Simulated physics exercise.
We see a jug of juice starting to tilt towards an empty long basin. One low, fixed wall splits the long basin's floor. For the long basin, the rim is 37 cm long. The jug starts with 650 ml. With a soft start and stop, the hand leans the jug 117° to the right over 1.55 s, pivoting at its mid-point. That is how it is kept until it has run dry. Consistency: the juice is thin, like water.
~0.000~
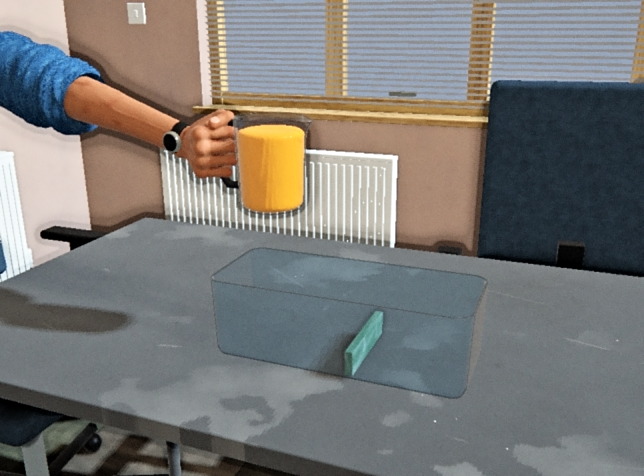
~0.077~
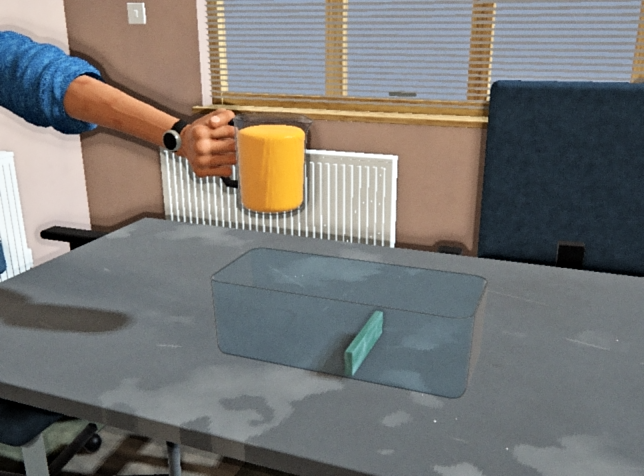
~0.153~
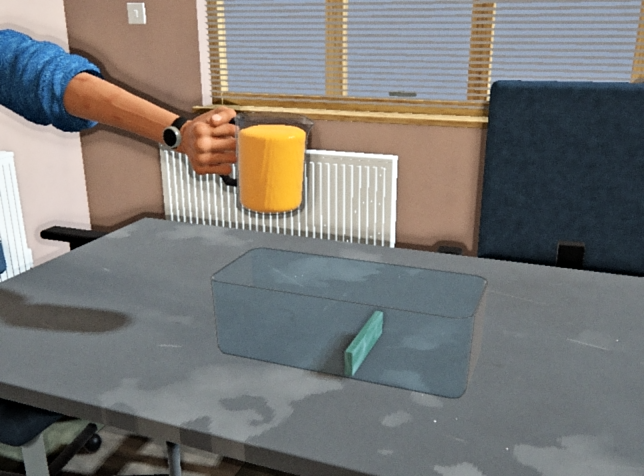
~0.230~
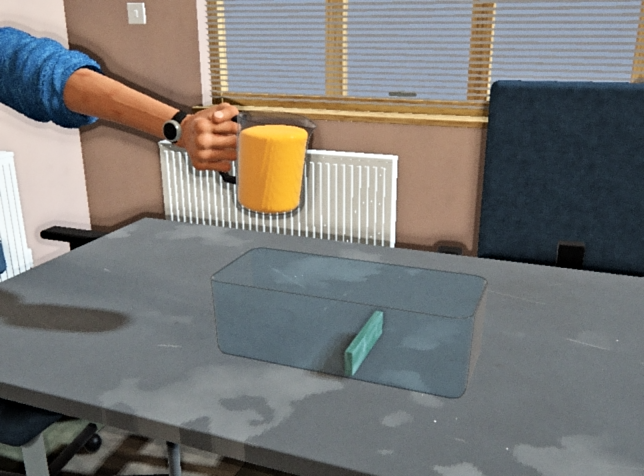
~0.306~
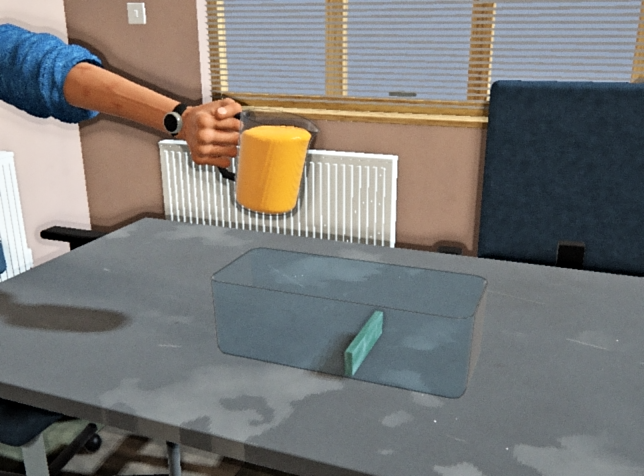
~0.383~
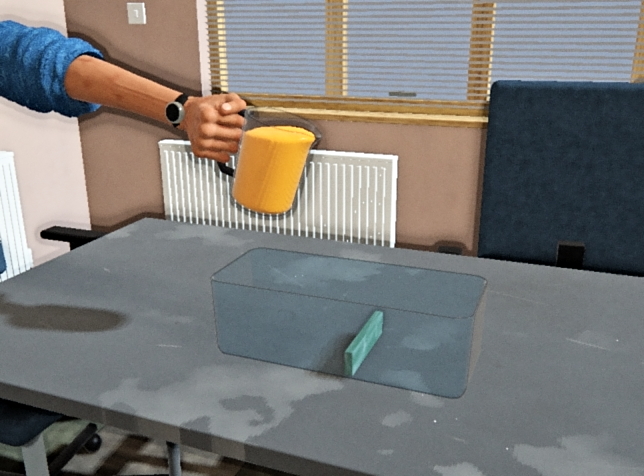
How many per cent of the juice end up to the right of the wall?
About 65 per cent.
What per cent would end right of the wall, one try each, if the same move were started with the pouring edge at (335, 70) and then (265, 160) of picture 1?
Try 1: 90 %; try 2: 5 %.
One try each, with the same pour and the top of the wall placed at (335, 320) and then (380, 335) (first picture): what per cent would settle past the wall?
95 per cent first, 30 per cent second.
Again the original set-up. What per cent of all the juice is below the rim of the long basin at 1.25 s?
The fraction sits near 66 in a hundred.
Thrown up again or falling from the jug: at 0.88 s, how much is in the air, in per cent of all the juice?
Roughly 16 percent.
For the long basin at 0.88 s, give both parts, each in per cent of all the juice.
Left roughly 1, right roughly 8.
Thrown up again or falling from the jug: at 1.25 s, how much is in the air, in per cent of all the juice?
Near 16 in a hundred.
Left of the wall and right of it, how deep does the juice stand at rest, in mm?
About 8 mm left, about 20 mm right.
After 0.88 s the tilt is 71° and 76 per cent is still to pour, 1 is left of the wall and 8 right of it.
After 1.25 s the tilt is 107° and 18 per cent is still to pour, 9 is left of the wall and 56 right of it.
After 1.63 s the tilt is 117° and 0 per cent is still to pour, 32 is left of the wall and 66 right of it.
After 2.05 s the tilt is 117° and 0 per cent is still to pour, 33 is left of the wall and 65 right of it.
In the end 33 per cent lies left of the wall, 65 right of it and 2 outside.
